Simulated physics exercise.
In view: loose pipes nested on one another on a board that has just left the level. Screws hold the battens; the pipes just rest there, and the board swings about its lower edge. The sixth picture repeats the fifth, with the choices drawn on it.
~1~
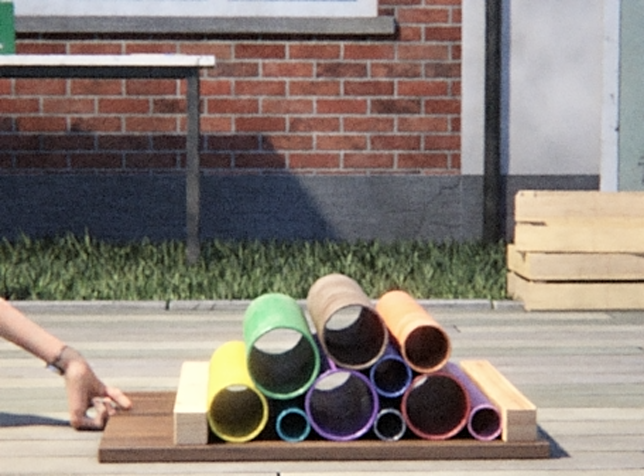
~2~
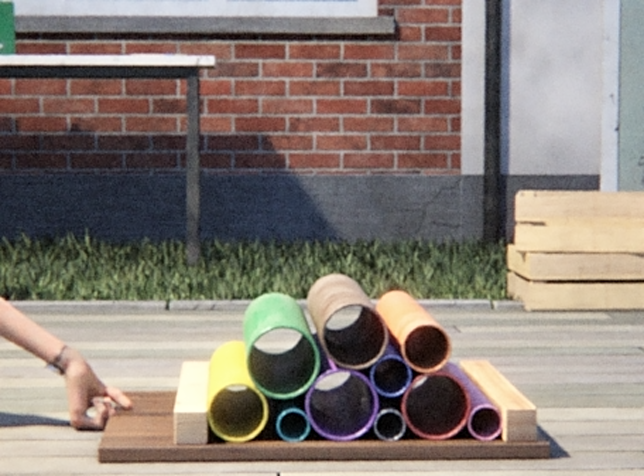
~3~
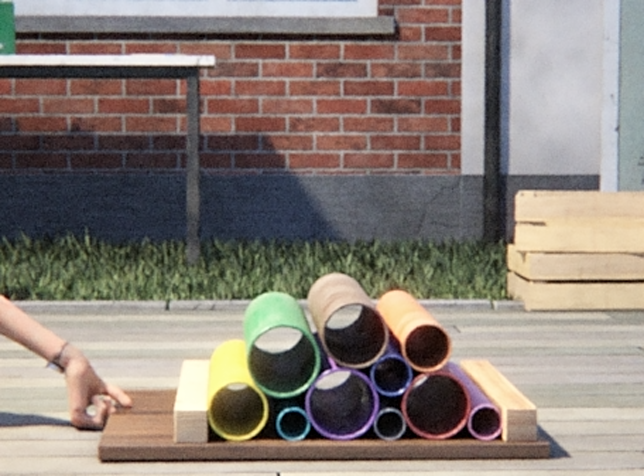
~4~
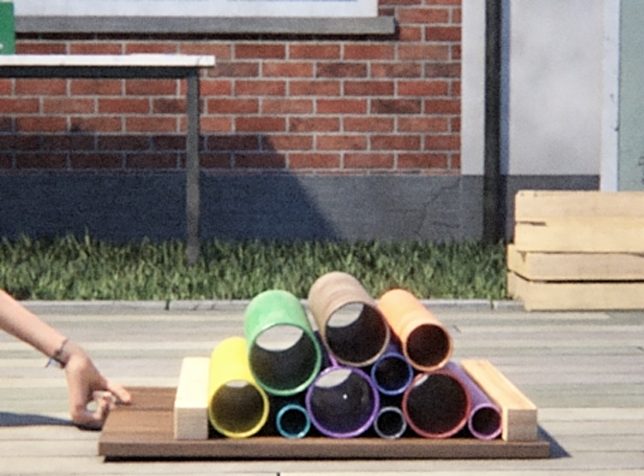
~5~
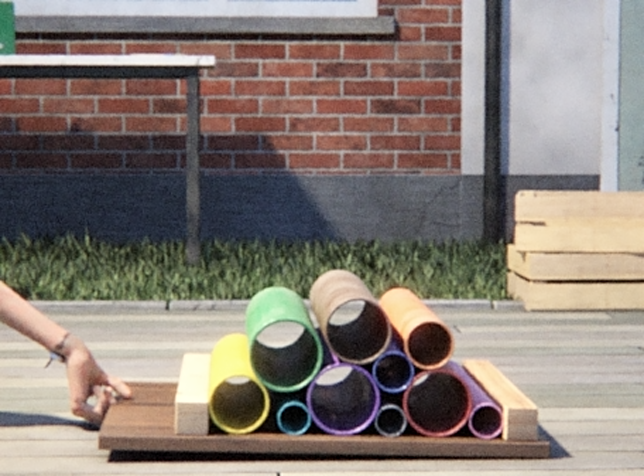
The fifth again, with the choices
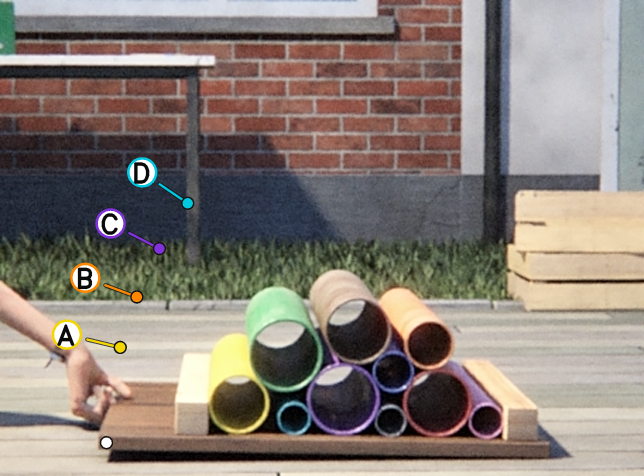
We see colorful pipes stacked between two wooden battens on a brown board outdoors, a hand at its left end. The hand barely moves at first, then raises that end slightly, and the pipes tilt a little with the board.
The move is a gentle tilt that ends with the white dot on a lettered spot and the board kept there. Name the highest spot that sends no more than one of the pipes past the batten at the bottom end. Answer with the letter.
Lift it to D and no more.
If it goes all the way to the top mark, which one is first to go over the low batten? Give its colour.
First is the orange one.
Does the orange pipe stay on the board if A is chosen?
The orange pipe: No.
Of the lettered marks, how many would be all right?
Four of the four.
On the marked copy, A at (120, 347); B at (137, 297); C at (160, 249); D at (187, 203); the white dot at (106, 443).
Following D. Soon after the start, board at 19°.
Later, board at 34°.
In the end, board at 34°, one over the low batten (orange).
As for the rest, A one over the low batten (orange); B one over the low batten (orange); C one over the low batten (orange).
